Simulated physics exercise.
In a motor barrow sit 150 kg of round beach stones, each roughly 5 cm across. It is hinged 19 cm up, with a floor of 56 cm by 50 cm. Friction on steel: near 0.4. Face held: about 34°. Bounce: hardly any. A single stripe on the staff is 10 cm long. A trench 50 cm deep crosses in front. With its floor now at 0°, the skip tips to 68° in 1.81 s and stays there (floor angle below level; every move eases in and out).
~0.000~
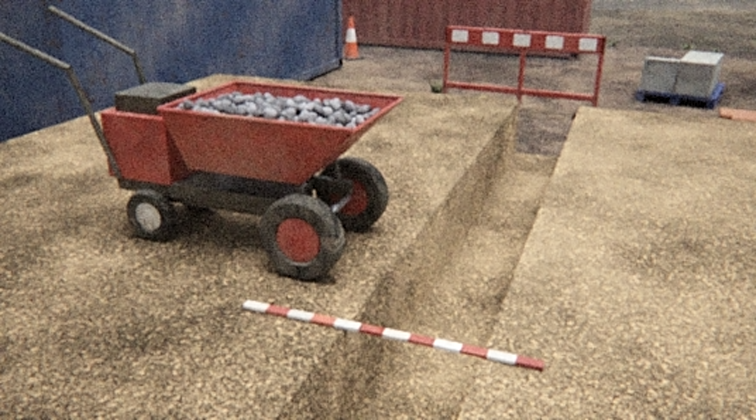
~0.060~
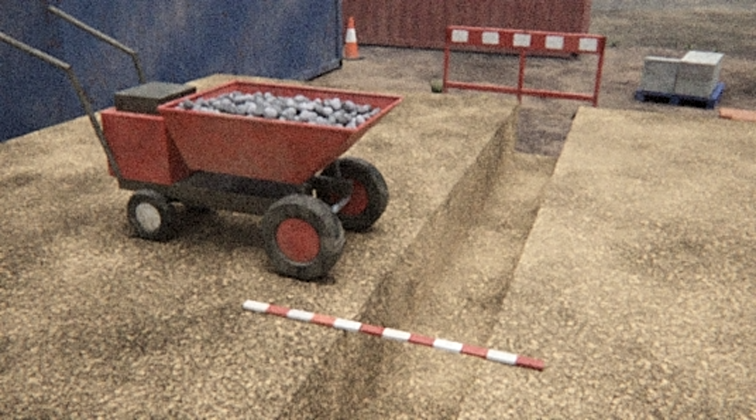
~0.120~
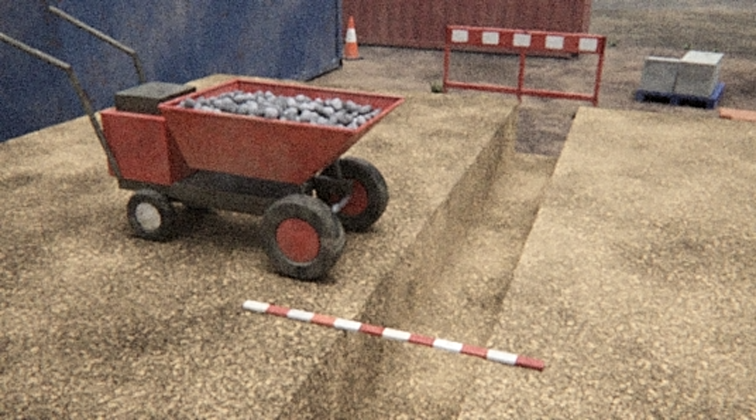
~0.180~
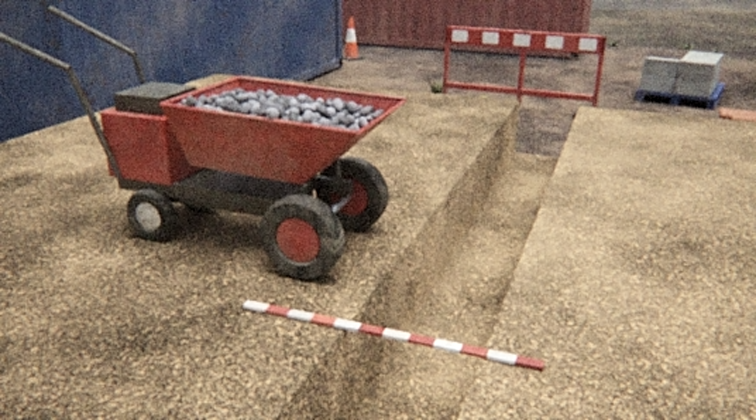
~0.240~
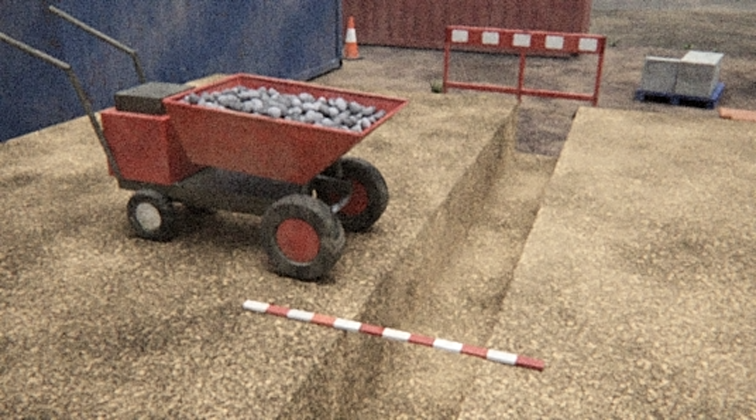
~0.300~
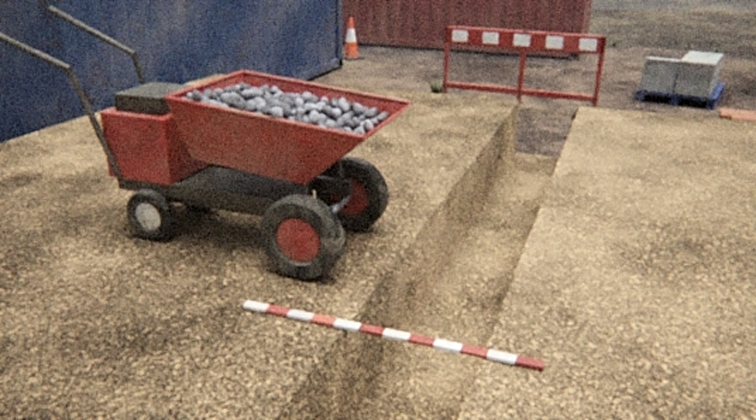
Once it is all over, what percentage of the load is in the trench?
Roughly 89 percent of the load is in the trench.
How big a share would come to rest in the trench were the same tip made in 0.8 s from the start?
Trench share: Approx. 80%.
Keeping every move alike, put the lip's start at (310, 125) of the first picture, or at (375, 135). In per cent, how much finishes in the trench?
I'd expect some 100 per cent, then some 65.
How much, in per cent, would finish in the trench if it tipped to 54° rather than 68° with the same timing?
Trench share: Approx. 80%.
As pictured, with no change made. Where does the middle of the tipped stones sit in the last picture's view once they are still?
The resting stones are centred at roughly (469, 357).
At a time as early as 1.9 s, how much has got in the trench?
Roughly 65 percent of the load.
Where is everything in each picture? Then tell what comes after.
In the first frame, the skip is at 0°, its lip at (353, 131); the top of the load is at (287, 103).
In the second frame, the skip is at 0°, its lip at (353, 131); the top of the load is at (287, 103); the stones move at 0.1 m/s on average.
In the third frame, lip at (354, 132), floor tilted 1°, highest stones at (288, 102); the stones move at 0.1 m/s on average.
In the fourth frame, lip at (357, 133), floor tilted 2°, highest stones at (274, 100); the stones move at 0.2 m/s on average.
In the fifth frame, the skip is at 3°, its lip at (359, 135); the top of the load is at (268, 98); the stones move at 0.2 m/s on average.
In the sixth frame, lip at (363, 138), floor tilted 5°, highest stones at (251, 94); the stones move at 0.3 m/s on average.
After 1.4 s the floor is at 57°; 96 % in the skip, 4 % in the trench; the foremost stones are at (476, 235).
After 1.9 s the floor is at 68°; 27 % in the skip, 64 % in the trench, 10 % past the trench; the foremost stones are at (602, 292).
After 2.3 s the floor is at 68°; 6 % in the skip, 84 % in the trench, 11 % past the trench; the foremost stones are at (662, 303).
After 4.2 s the floor is at 68°; 0 % in the skip, 89 % in the trench, 11 % past the trench; the foremost stones are at (677, 300).
